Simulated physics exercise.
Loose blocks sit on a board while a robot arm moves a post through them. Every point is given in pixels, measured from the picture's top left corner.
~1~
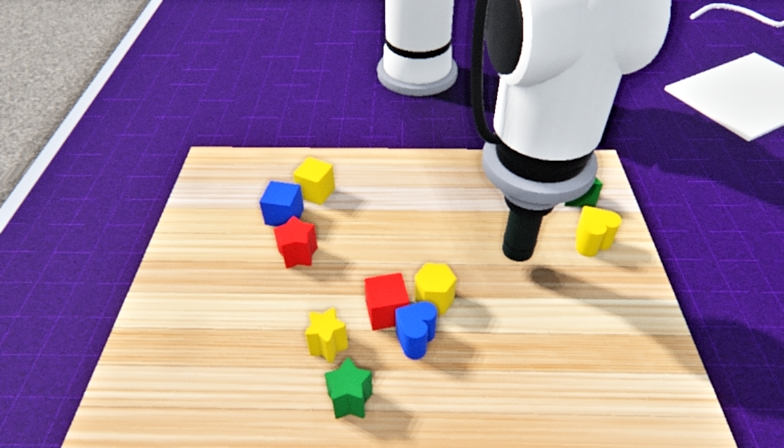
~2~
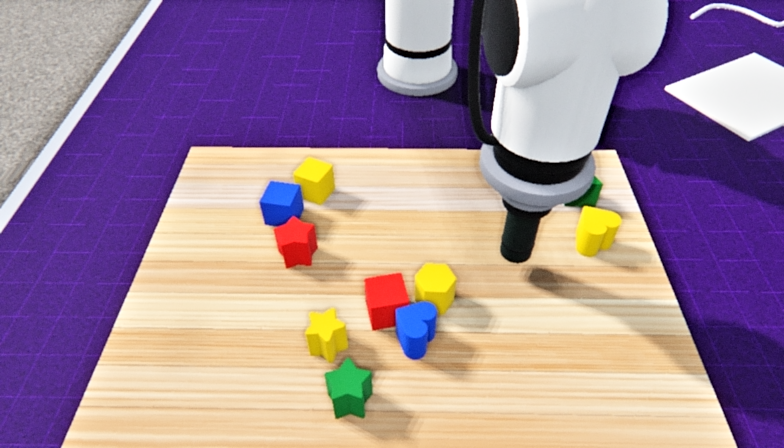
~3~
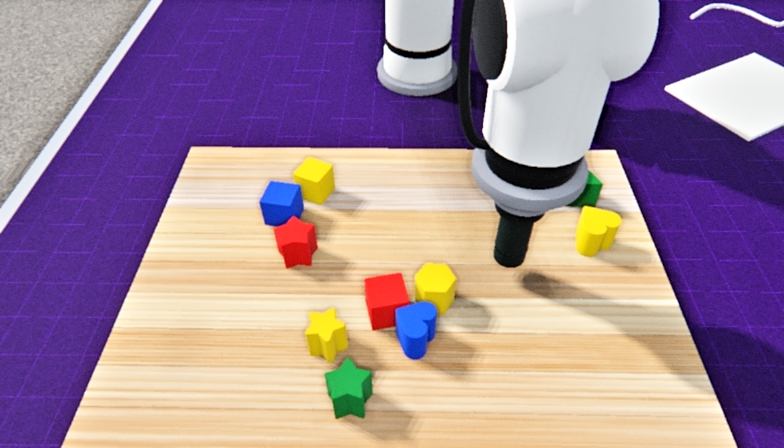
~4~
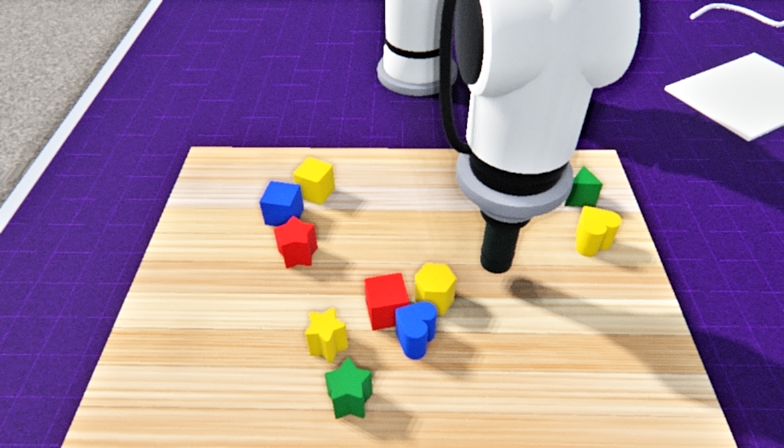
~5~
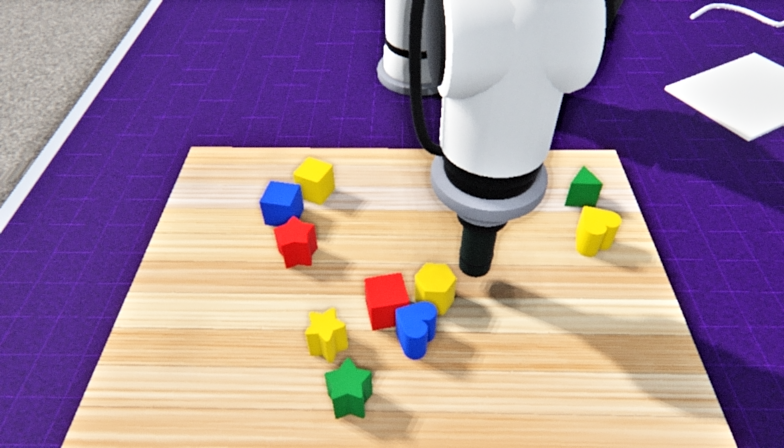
A white robot arm with a black post reaches over a pale wooden board on a purple surface, seen from above at an angle by a still camera. Blue and yellow cubes and a red star sit upper left, more red, yellow, blue and green blocks near the centre and lower down, and green and yellow ones at right. The arm slides the post leftward, slowly then faster, touching no blocks.
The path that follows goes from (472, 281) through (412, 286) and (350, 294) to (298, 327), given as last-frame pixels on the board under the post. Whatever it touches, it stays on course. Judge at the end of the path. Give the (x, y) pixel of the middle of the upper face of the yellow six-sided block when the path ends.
It is going to be at (402, 292).
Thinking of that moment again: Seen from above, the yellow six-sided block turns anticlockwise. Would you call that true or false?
The claim holds.
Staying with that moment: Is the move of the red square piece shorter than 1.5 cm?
My answer is no.
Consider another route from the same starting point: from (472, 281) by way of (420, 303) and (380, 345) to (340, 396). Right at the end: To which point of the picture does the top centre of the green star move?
It should be at about (323, 409).
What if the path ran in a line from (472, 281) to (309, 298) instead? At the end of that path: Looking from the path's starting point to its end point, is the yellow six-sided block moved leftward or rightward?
The answer is left: Facing from the path's start to its end, that's where the yellow six-sided block shifts.
What follows on the original path. One third of the way, post (411, 272); red square piece (367, 300); blue heart-shaped block (415, 322); yellow six-sided block (405, 290), turned 55° anticlockwise.
Two thirds of the way, post (349, 280); red square piece (362, 304); blue heart-shaped block (415, 322); yellow six-sided block (402, 292), turned 70° anticlockwise.
At the end, post (295, 313); yellow star unmoved; red square piece (362, 304); blue heart-shaped block (415, 322); yellow six-sided block (402, 292), turned 70° anticlockwise.
